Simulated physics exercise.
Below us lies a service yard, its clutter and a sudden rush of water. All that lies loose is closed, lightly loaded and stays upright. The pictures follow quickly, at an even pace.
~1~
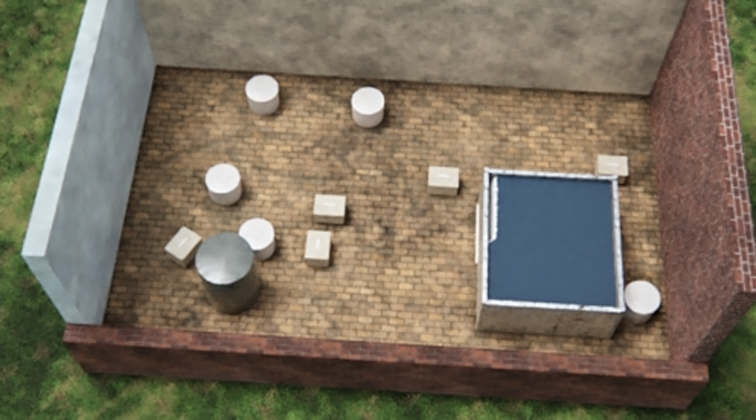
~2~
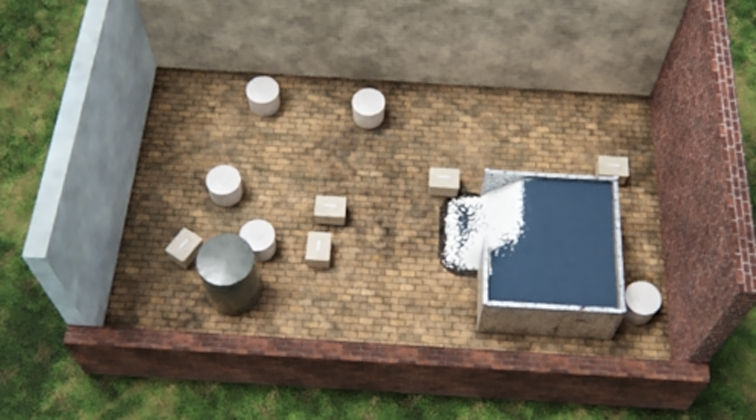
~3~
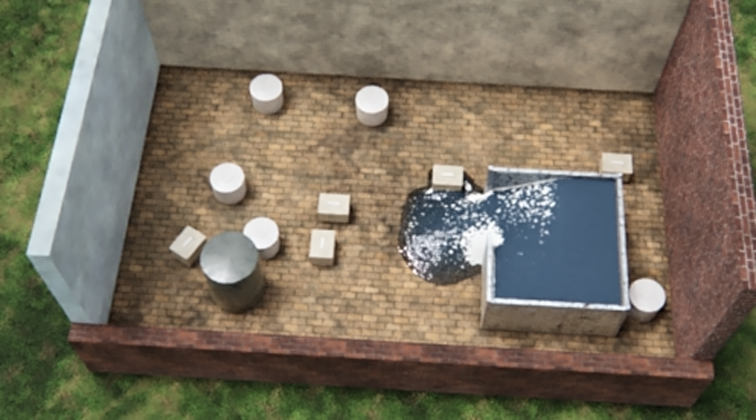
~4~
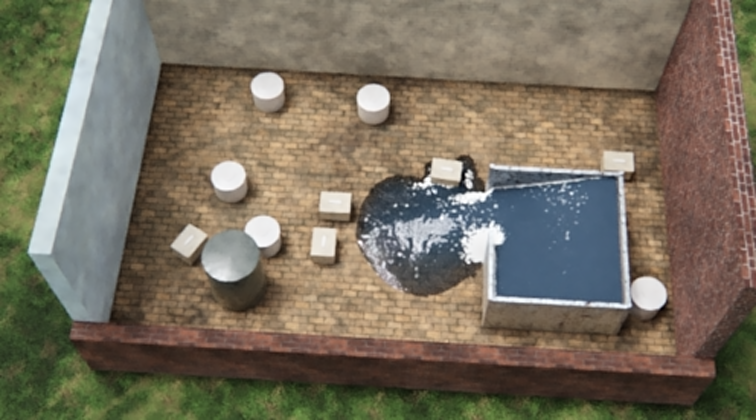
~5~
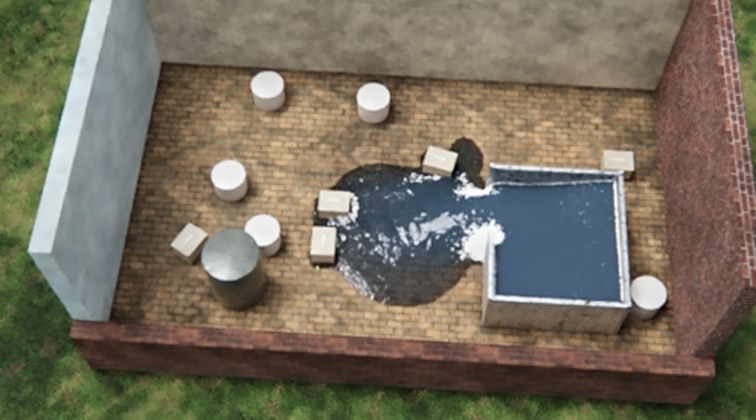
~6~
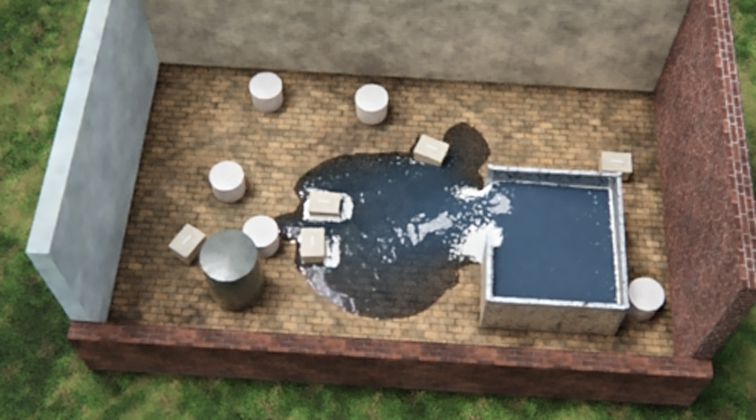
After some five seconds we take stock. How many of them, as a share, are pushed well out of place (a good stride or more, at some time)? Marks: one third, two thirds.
It is two thirds or above.
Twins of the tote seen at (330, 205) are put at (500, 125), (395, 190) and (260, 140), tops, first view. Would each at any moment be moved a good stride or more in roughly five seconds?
As listed: No, swept aside, pushed that far.
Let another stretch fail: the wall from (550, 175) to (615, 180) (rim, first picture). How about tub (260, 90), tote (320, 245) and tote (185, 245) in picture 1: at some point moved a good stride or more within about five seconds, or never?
As listed: Swept aside, not that far, no.
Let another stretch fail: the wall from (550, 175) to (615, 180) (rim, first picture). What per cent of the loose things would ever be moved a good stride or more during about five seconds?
I make it 40 per cent.
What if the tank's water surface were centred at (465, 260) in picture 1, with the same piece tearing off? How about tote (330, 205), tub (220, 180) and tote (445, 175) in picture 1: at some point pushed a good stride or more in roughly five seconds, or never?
As listed: Swept aside, swept aside, not that far.
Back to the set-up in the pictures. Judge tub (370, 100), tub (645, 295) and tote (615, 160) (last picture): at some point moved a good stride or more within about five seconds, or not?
One after the other: That far or more, short of that, no.
A moment on, 3 of 10 are well off their spots; 0 afloat.
Next, 8 of 10 are well off their spots; 3 afloat.
Later, 7 of 10 are well off their spots; 7 afloat.
In the end, 7 of 10 are well off their spots, and 8 have been at some point; 6 afloat.
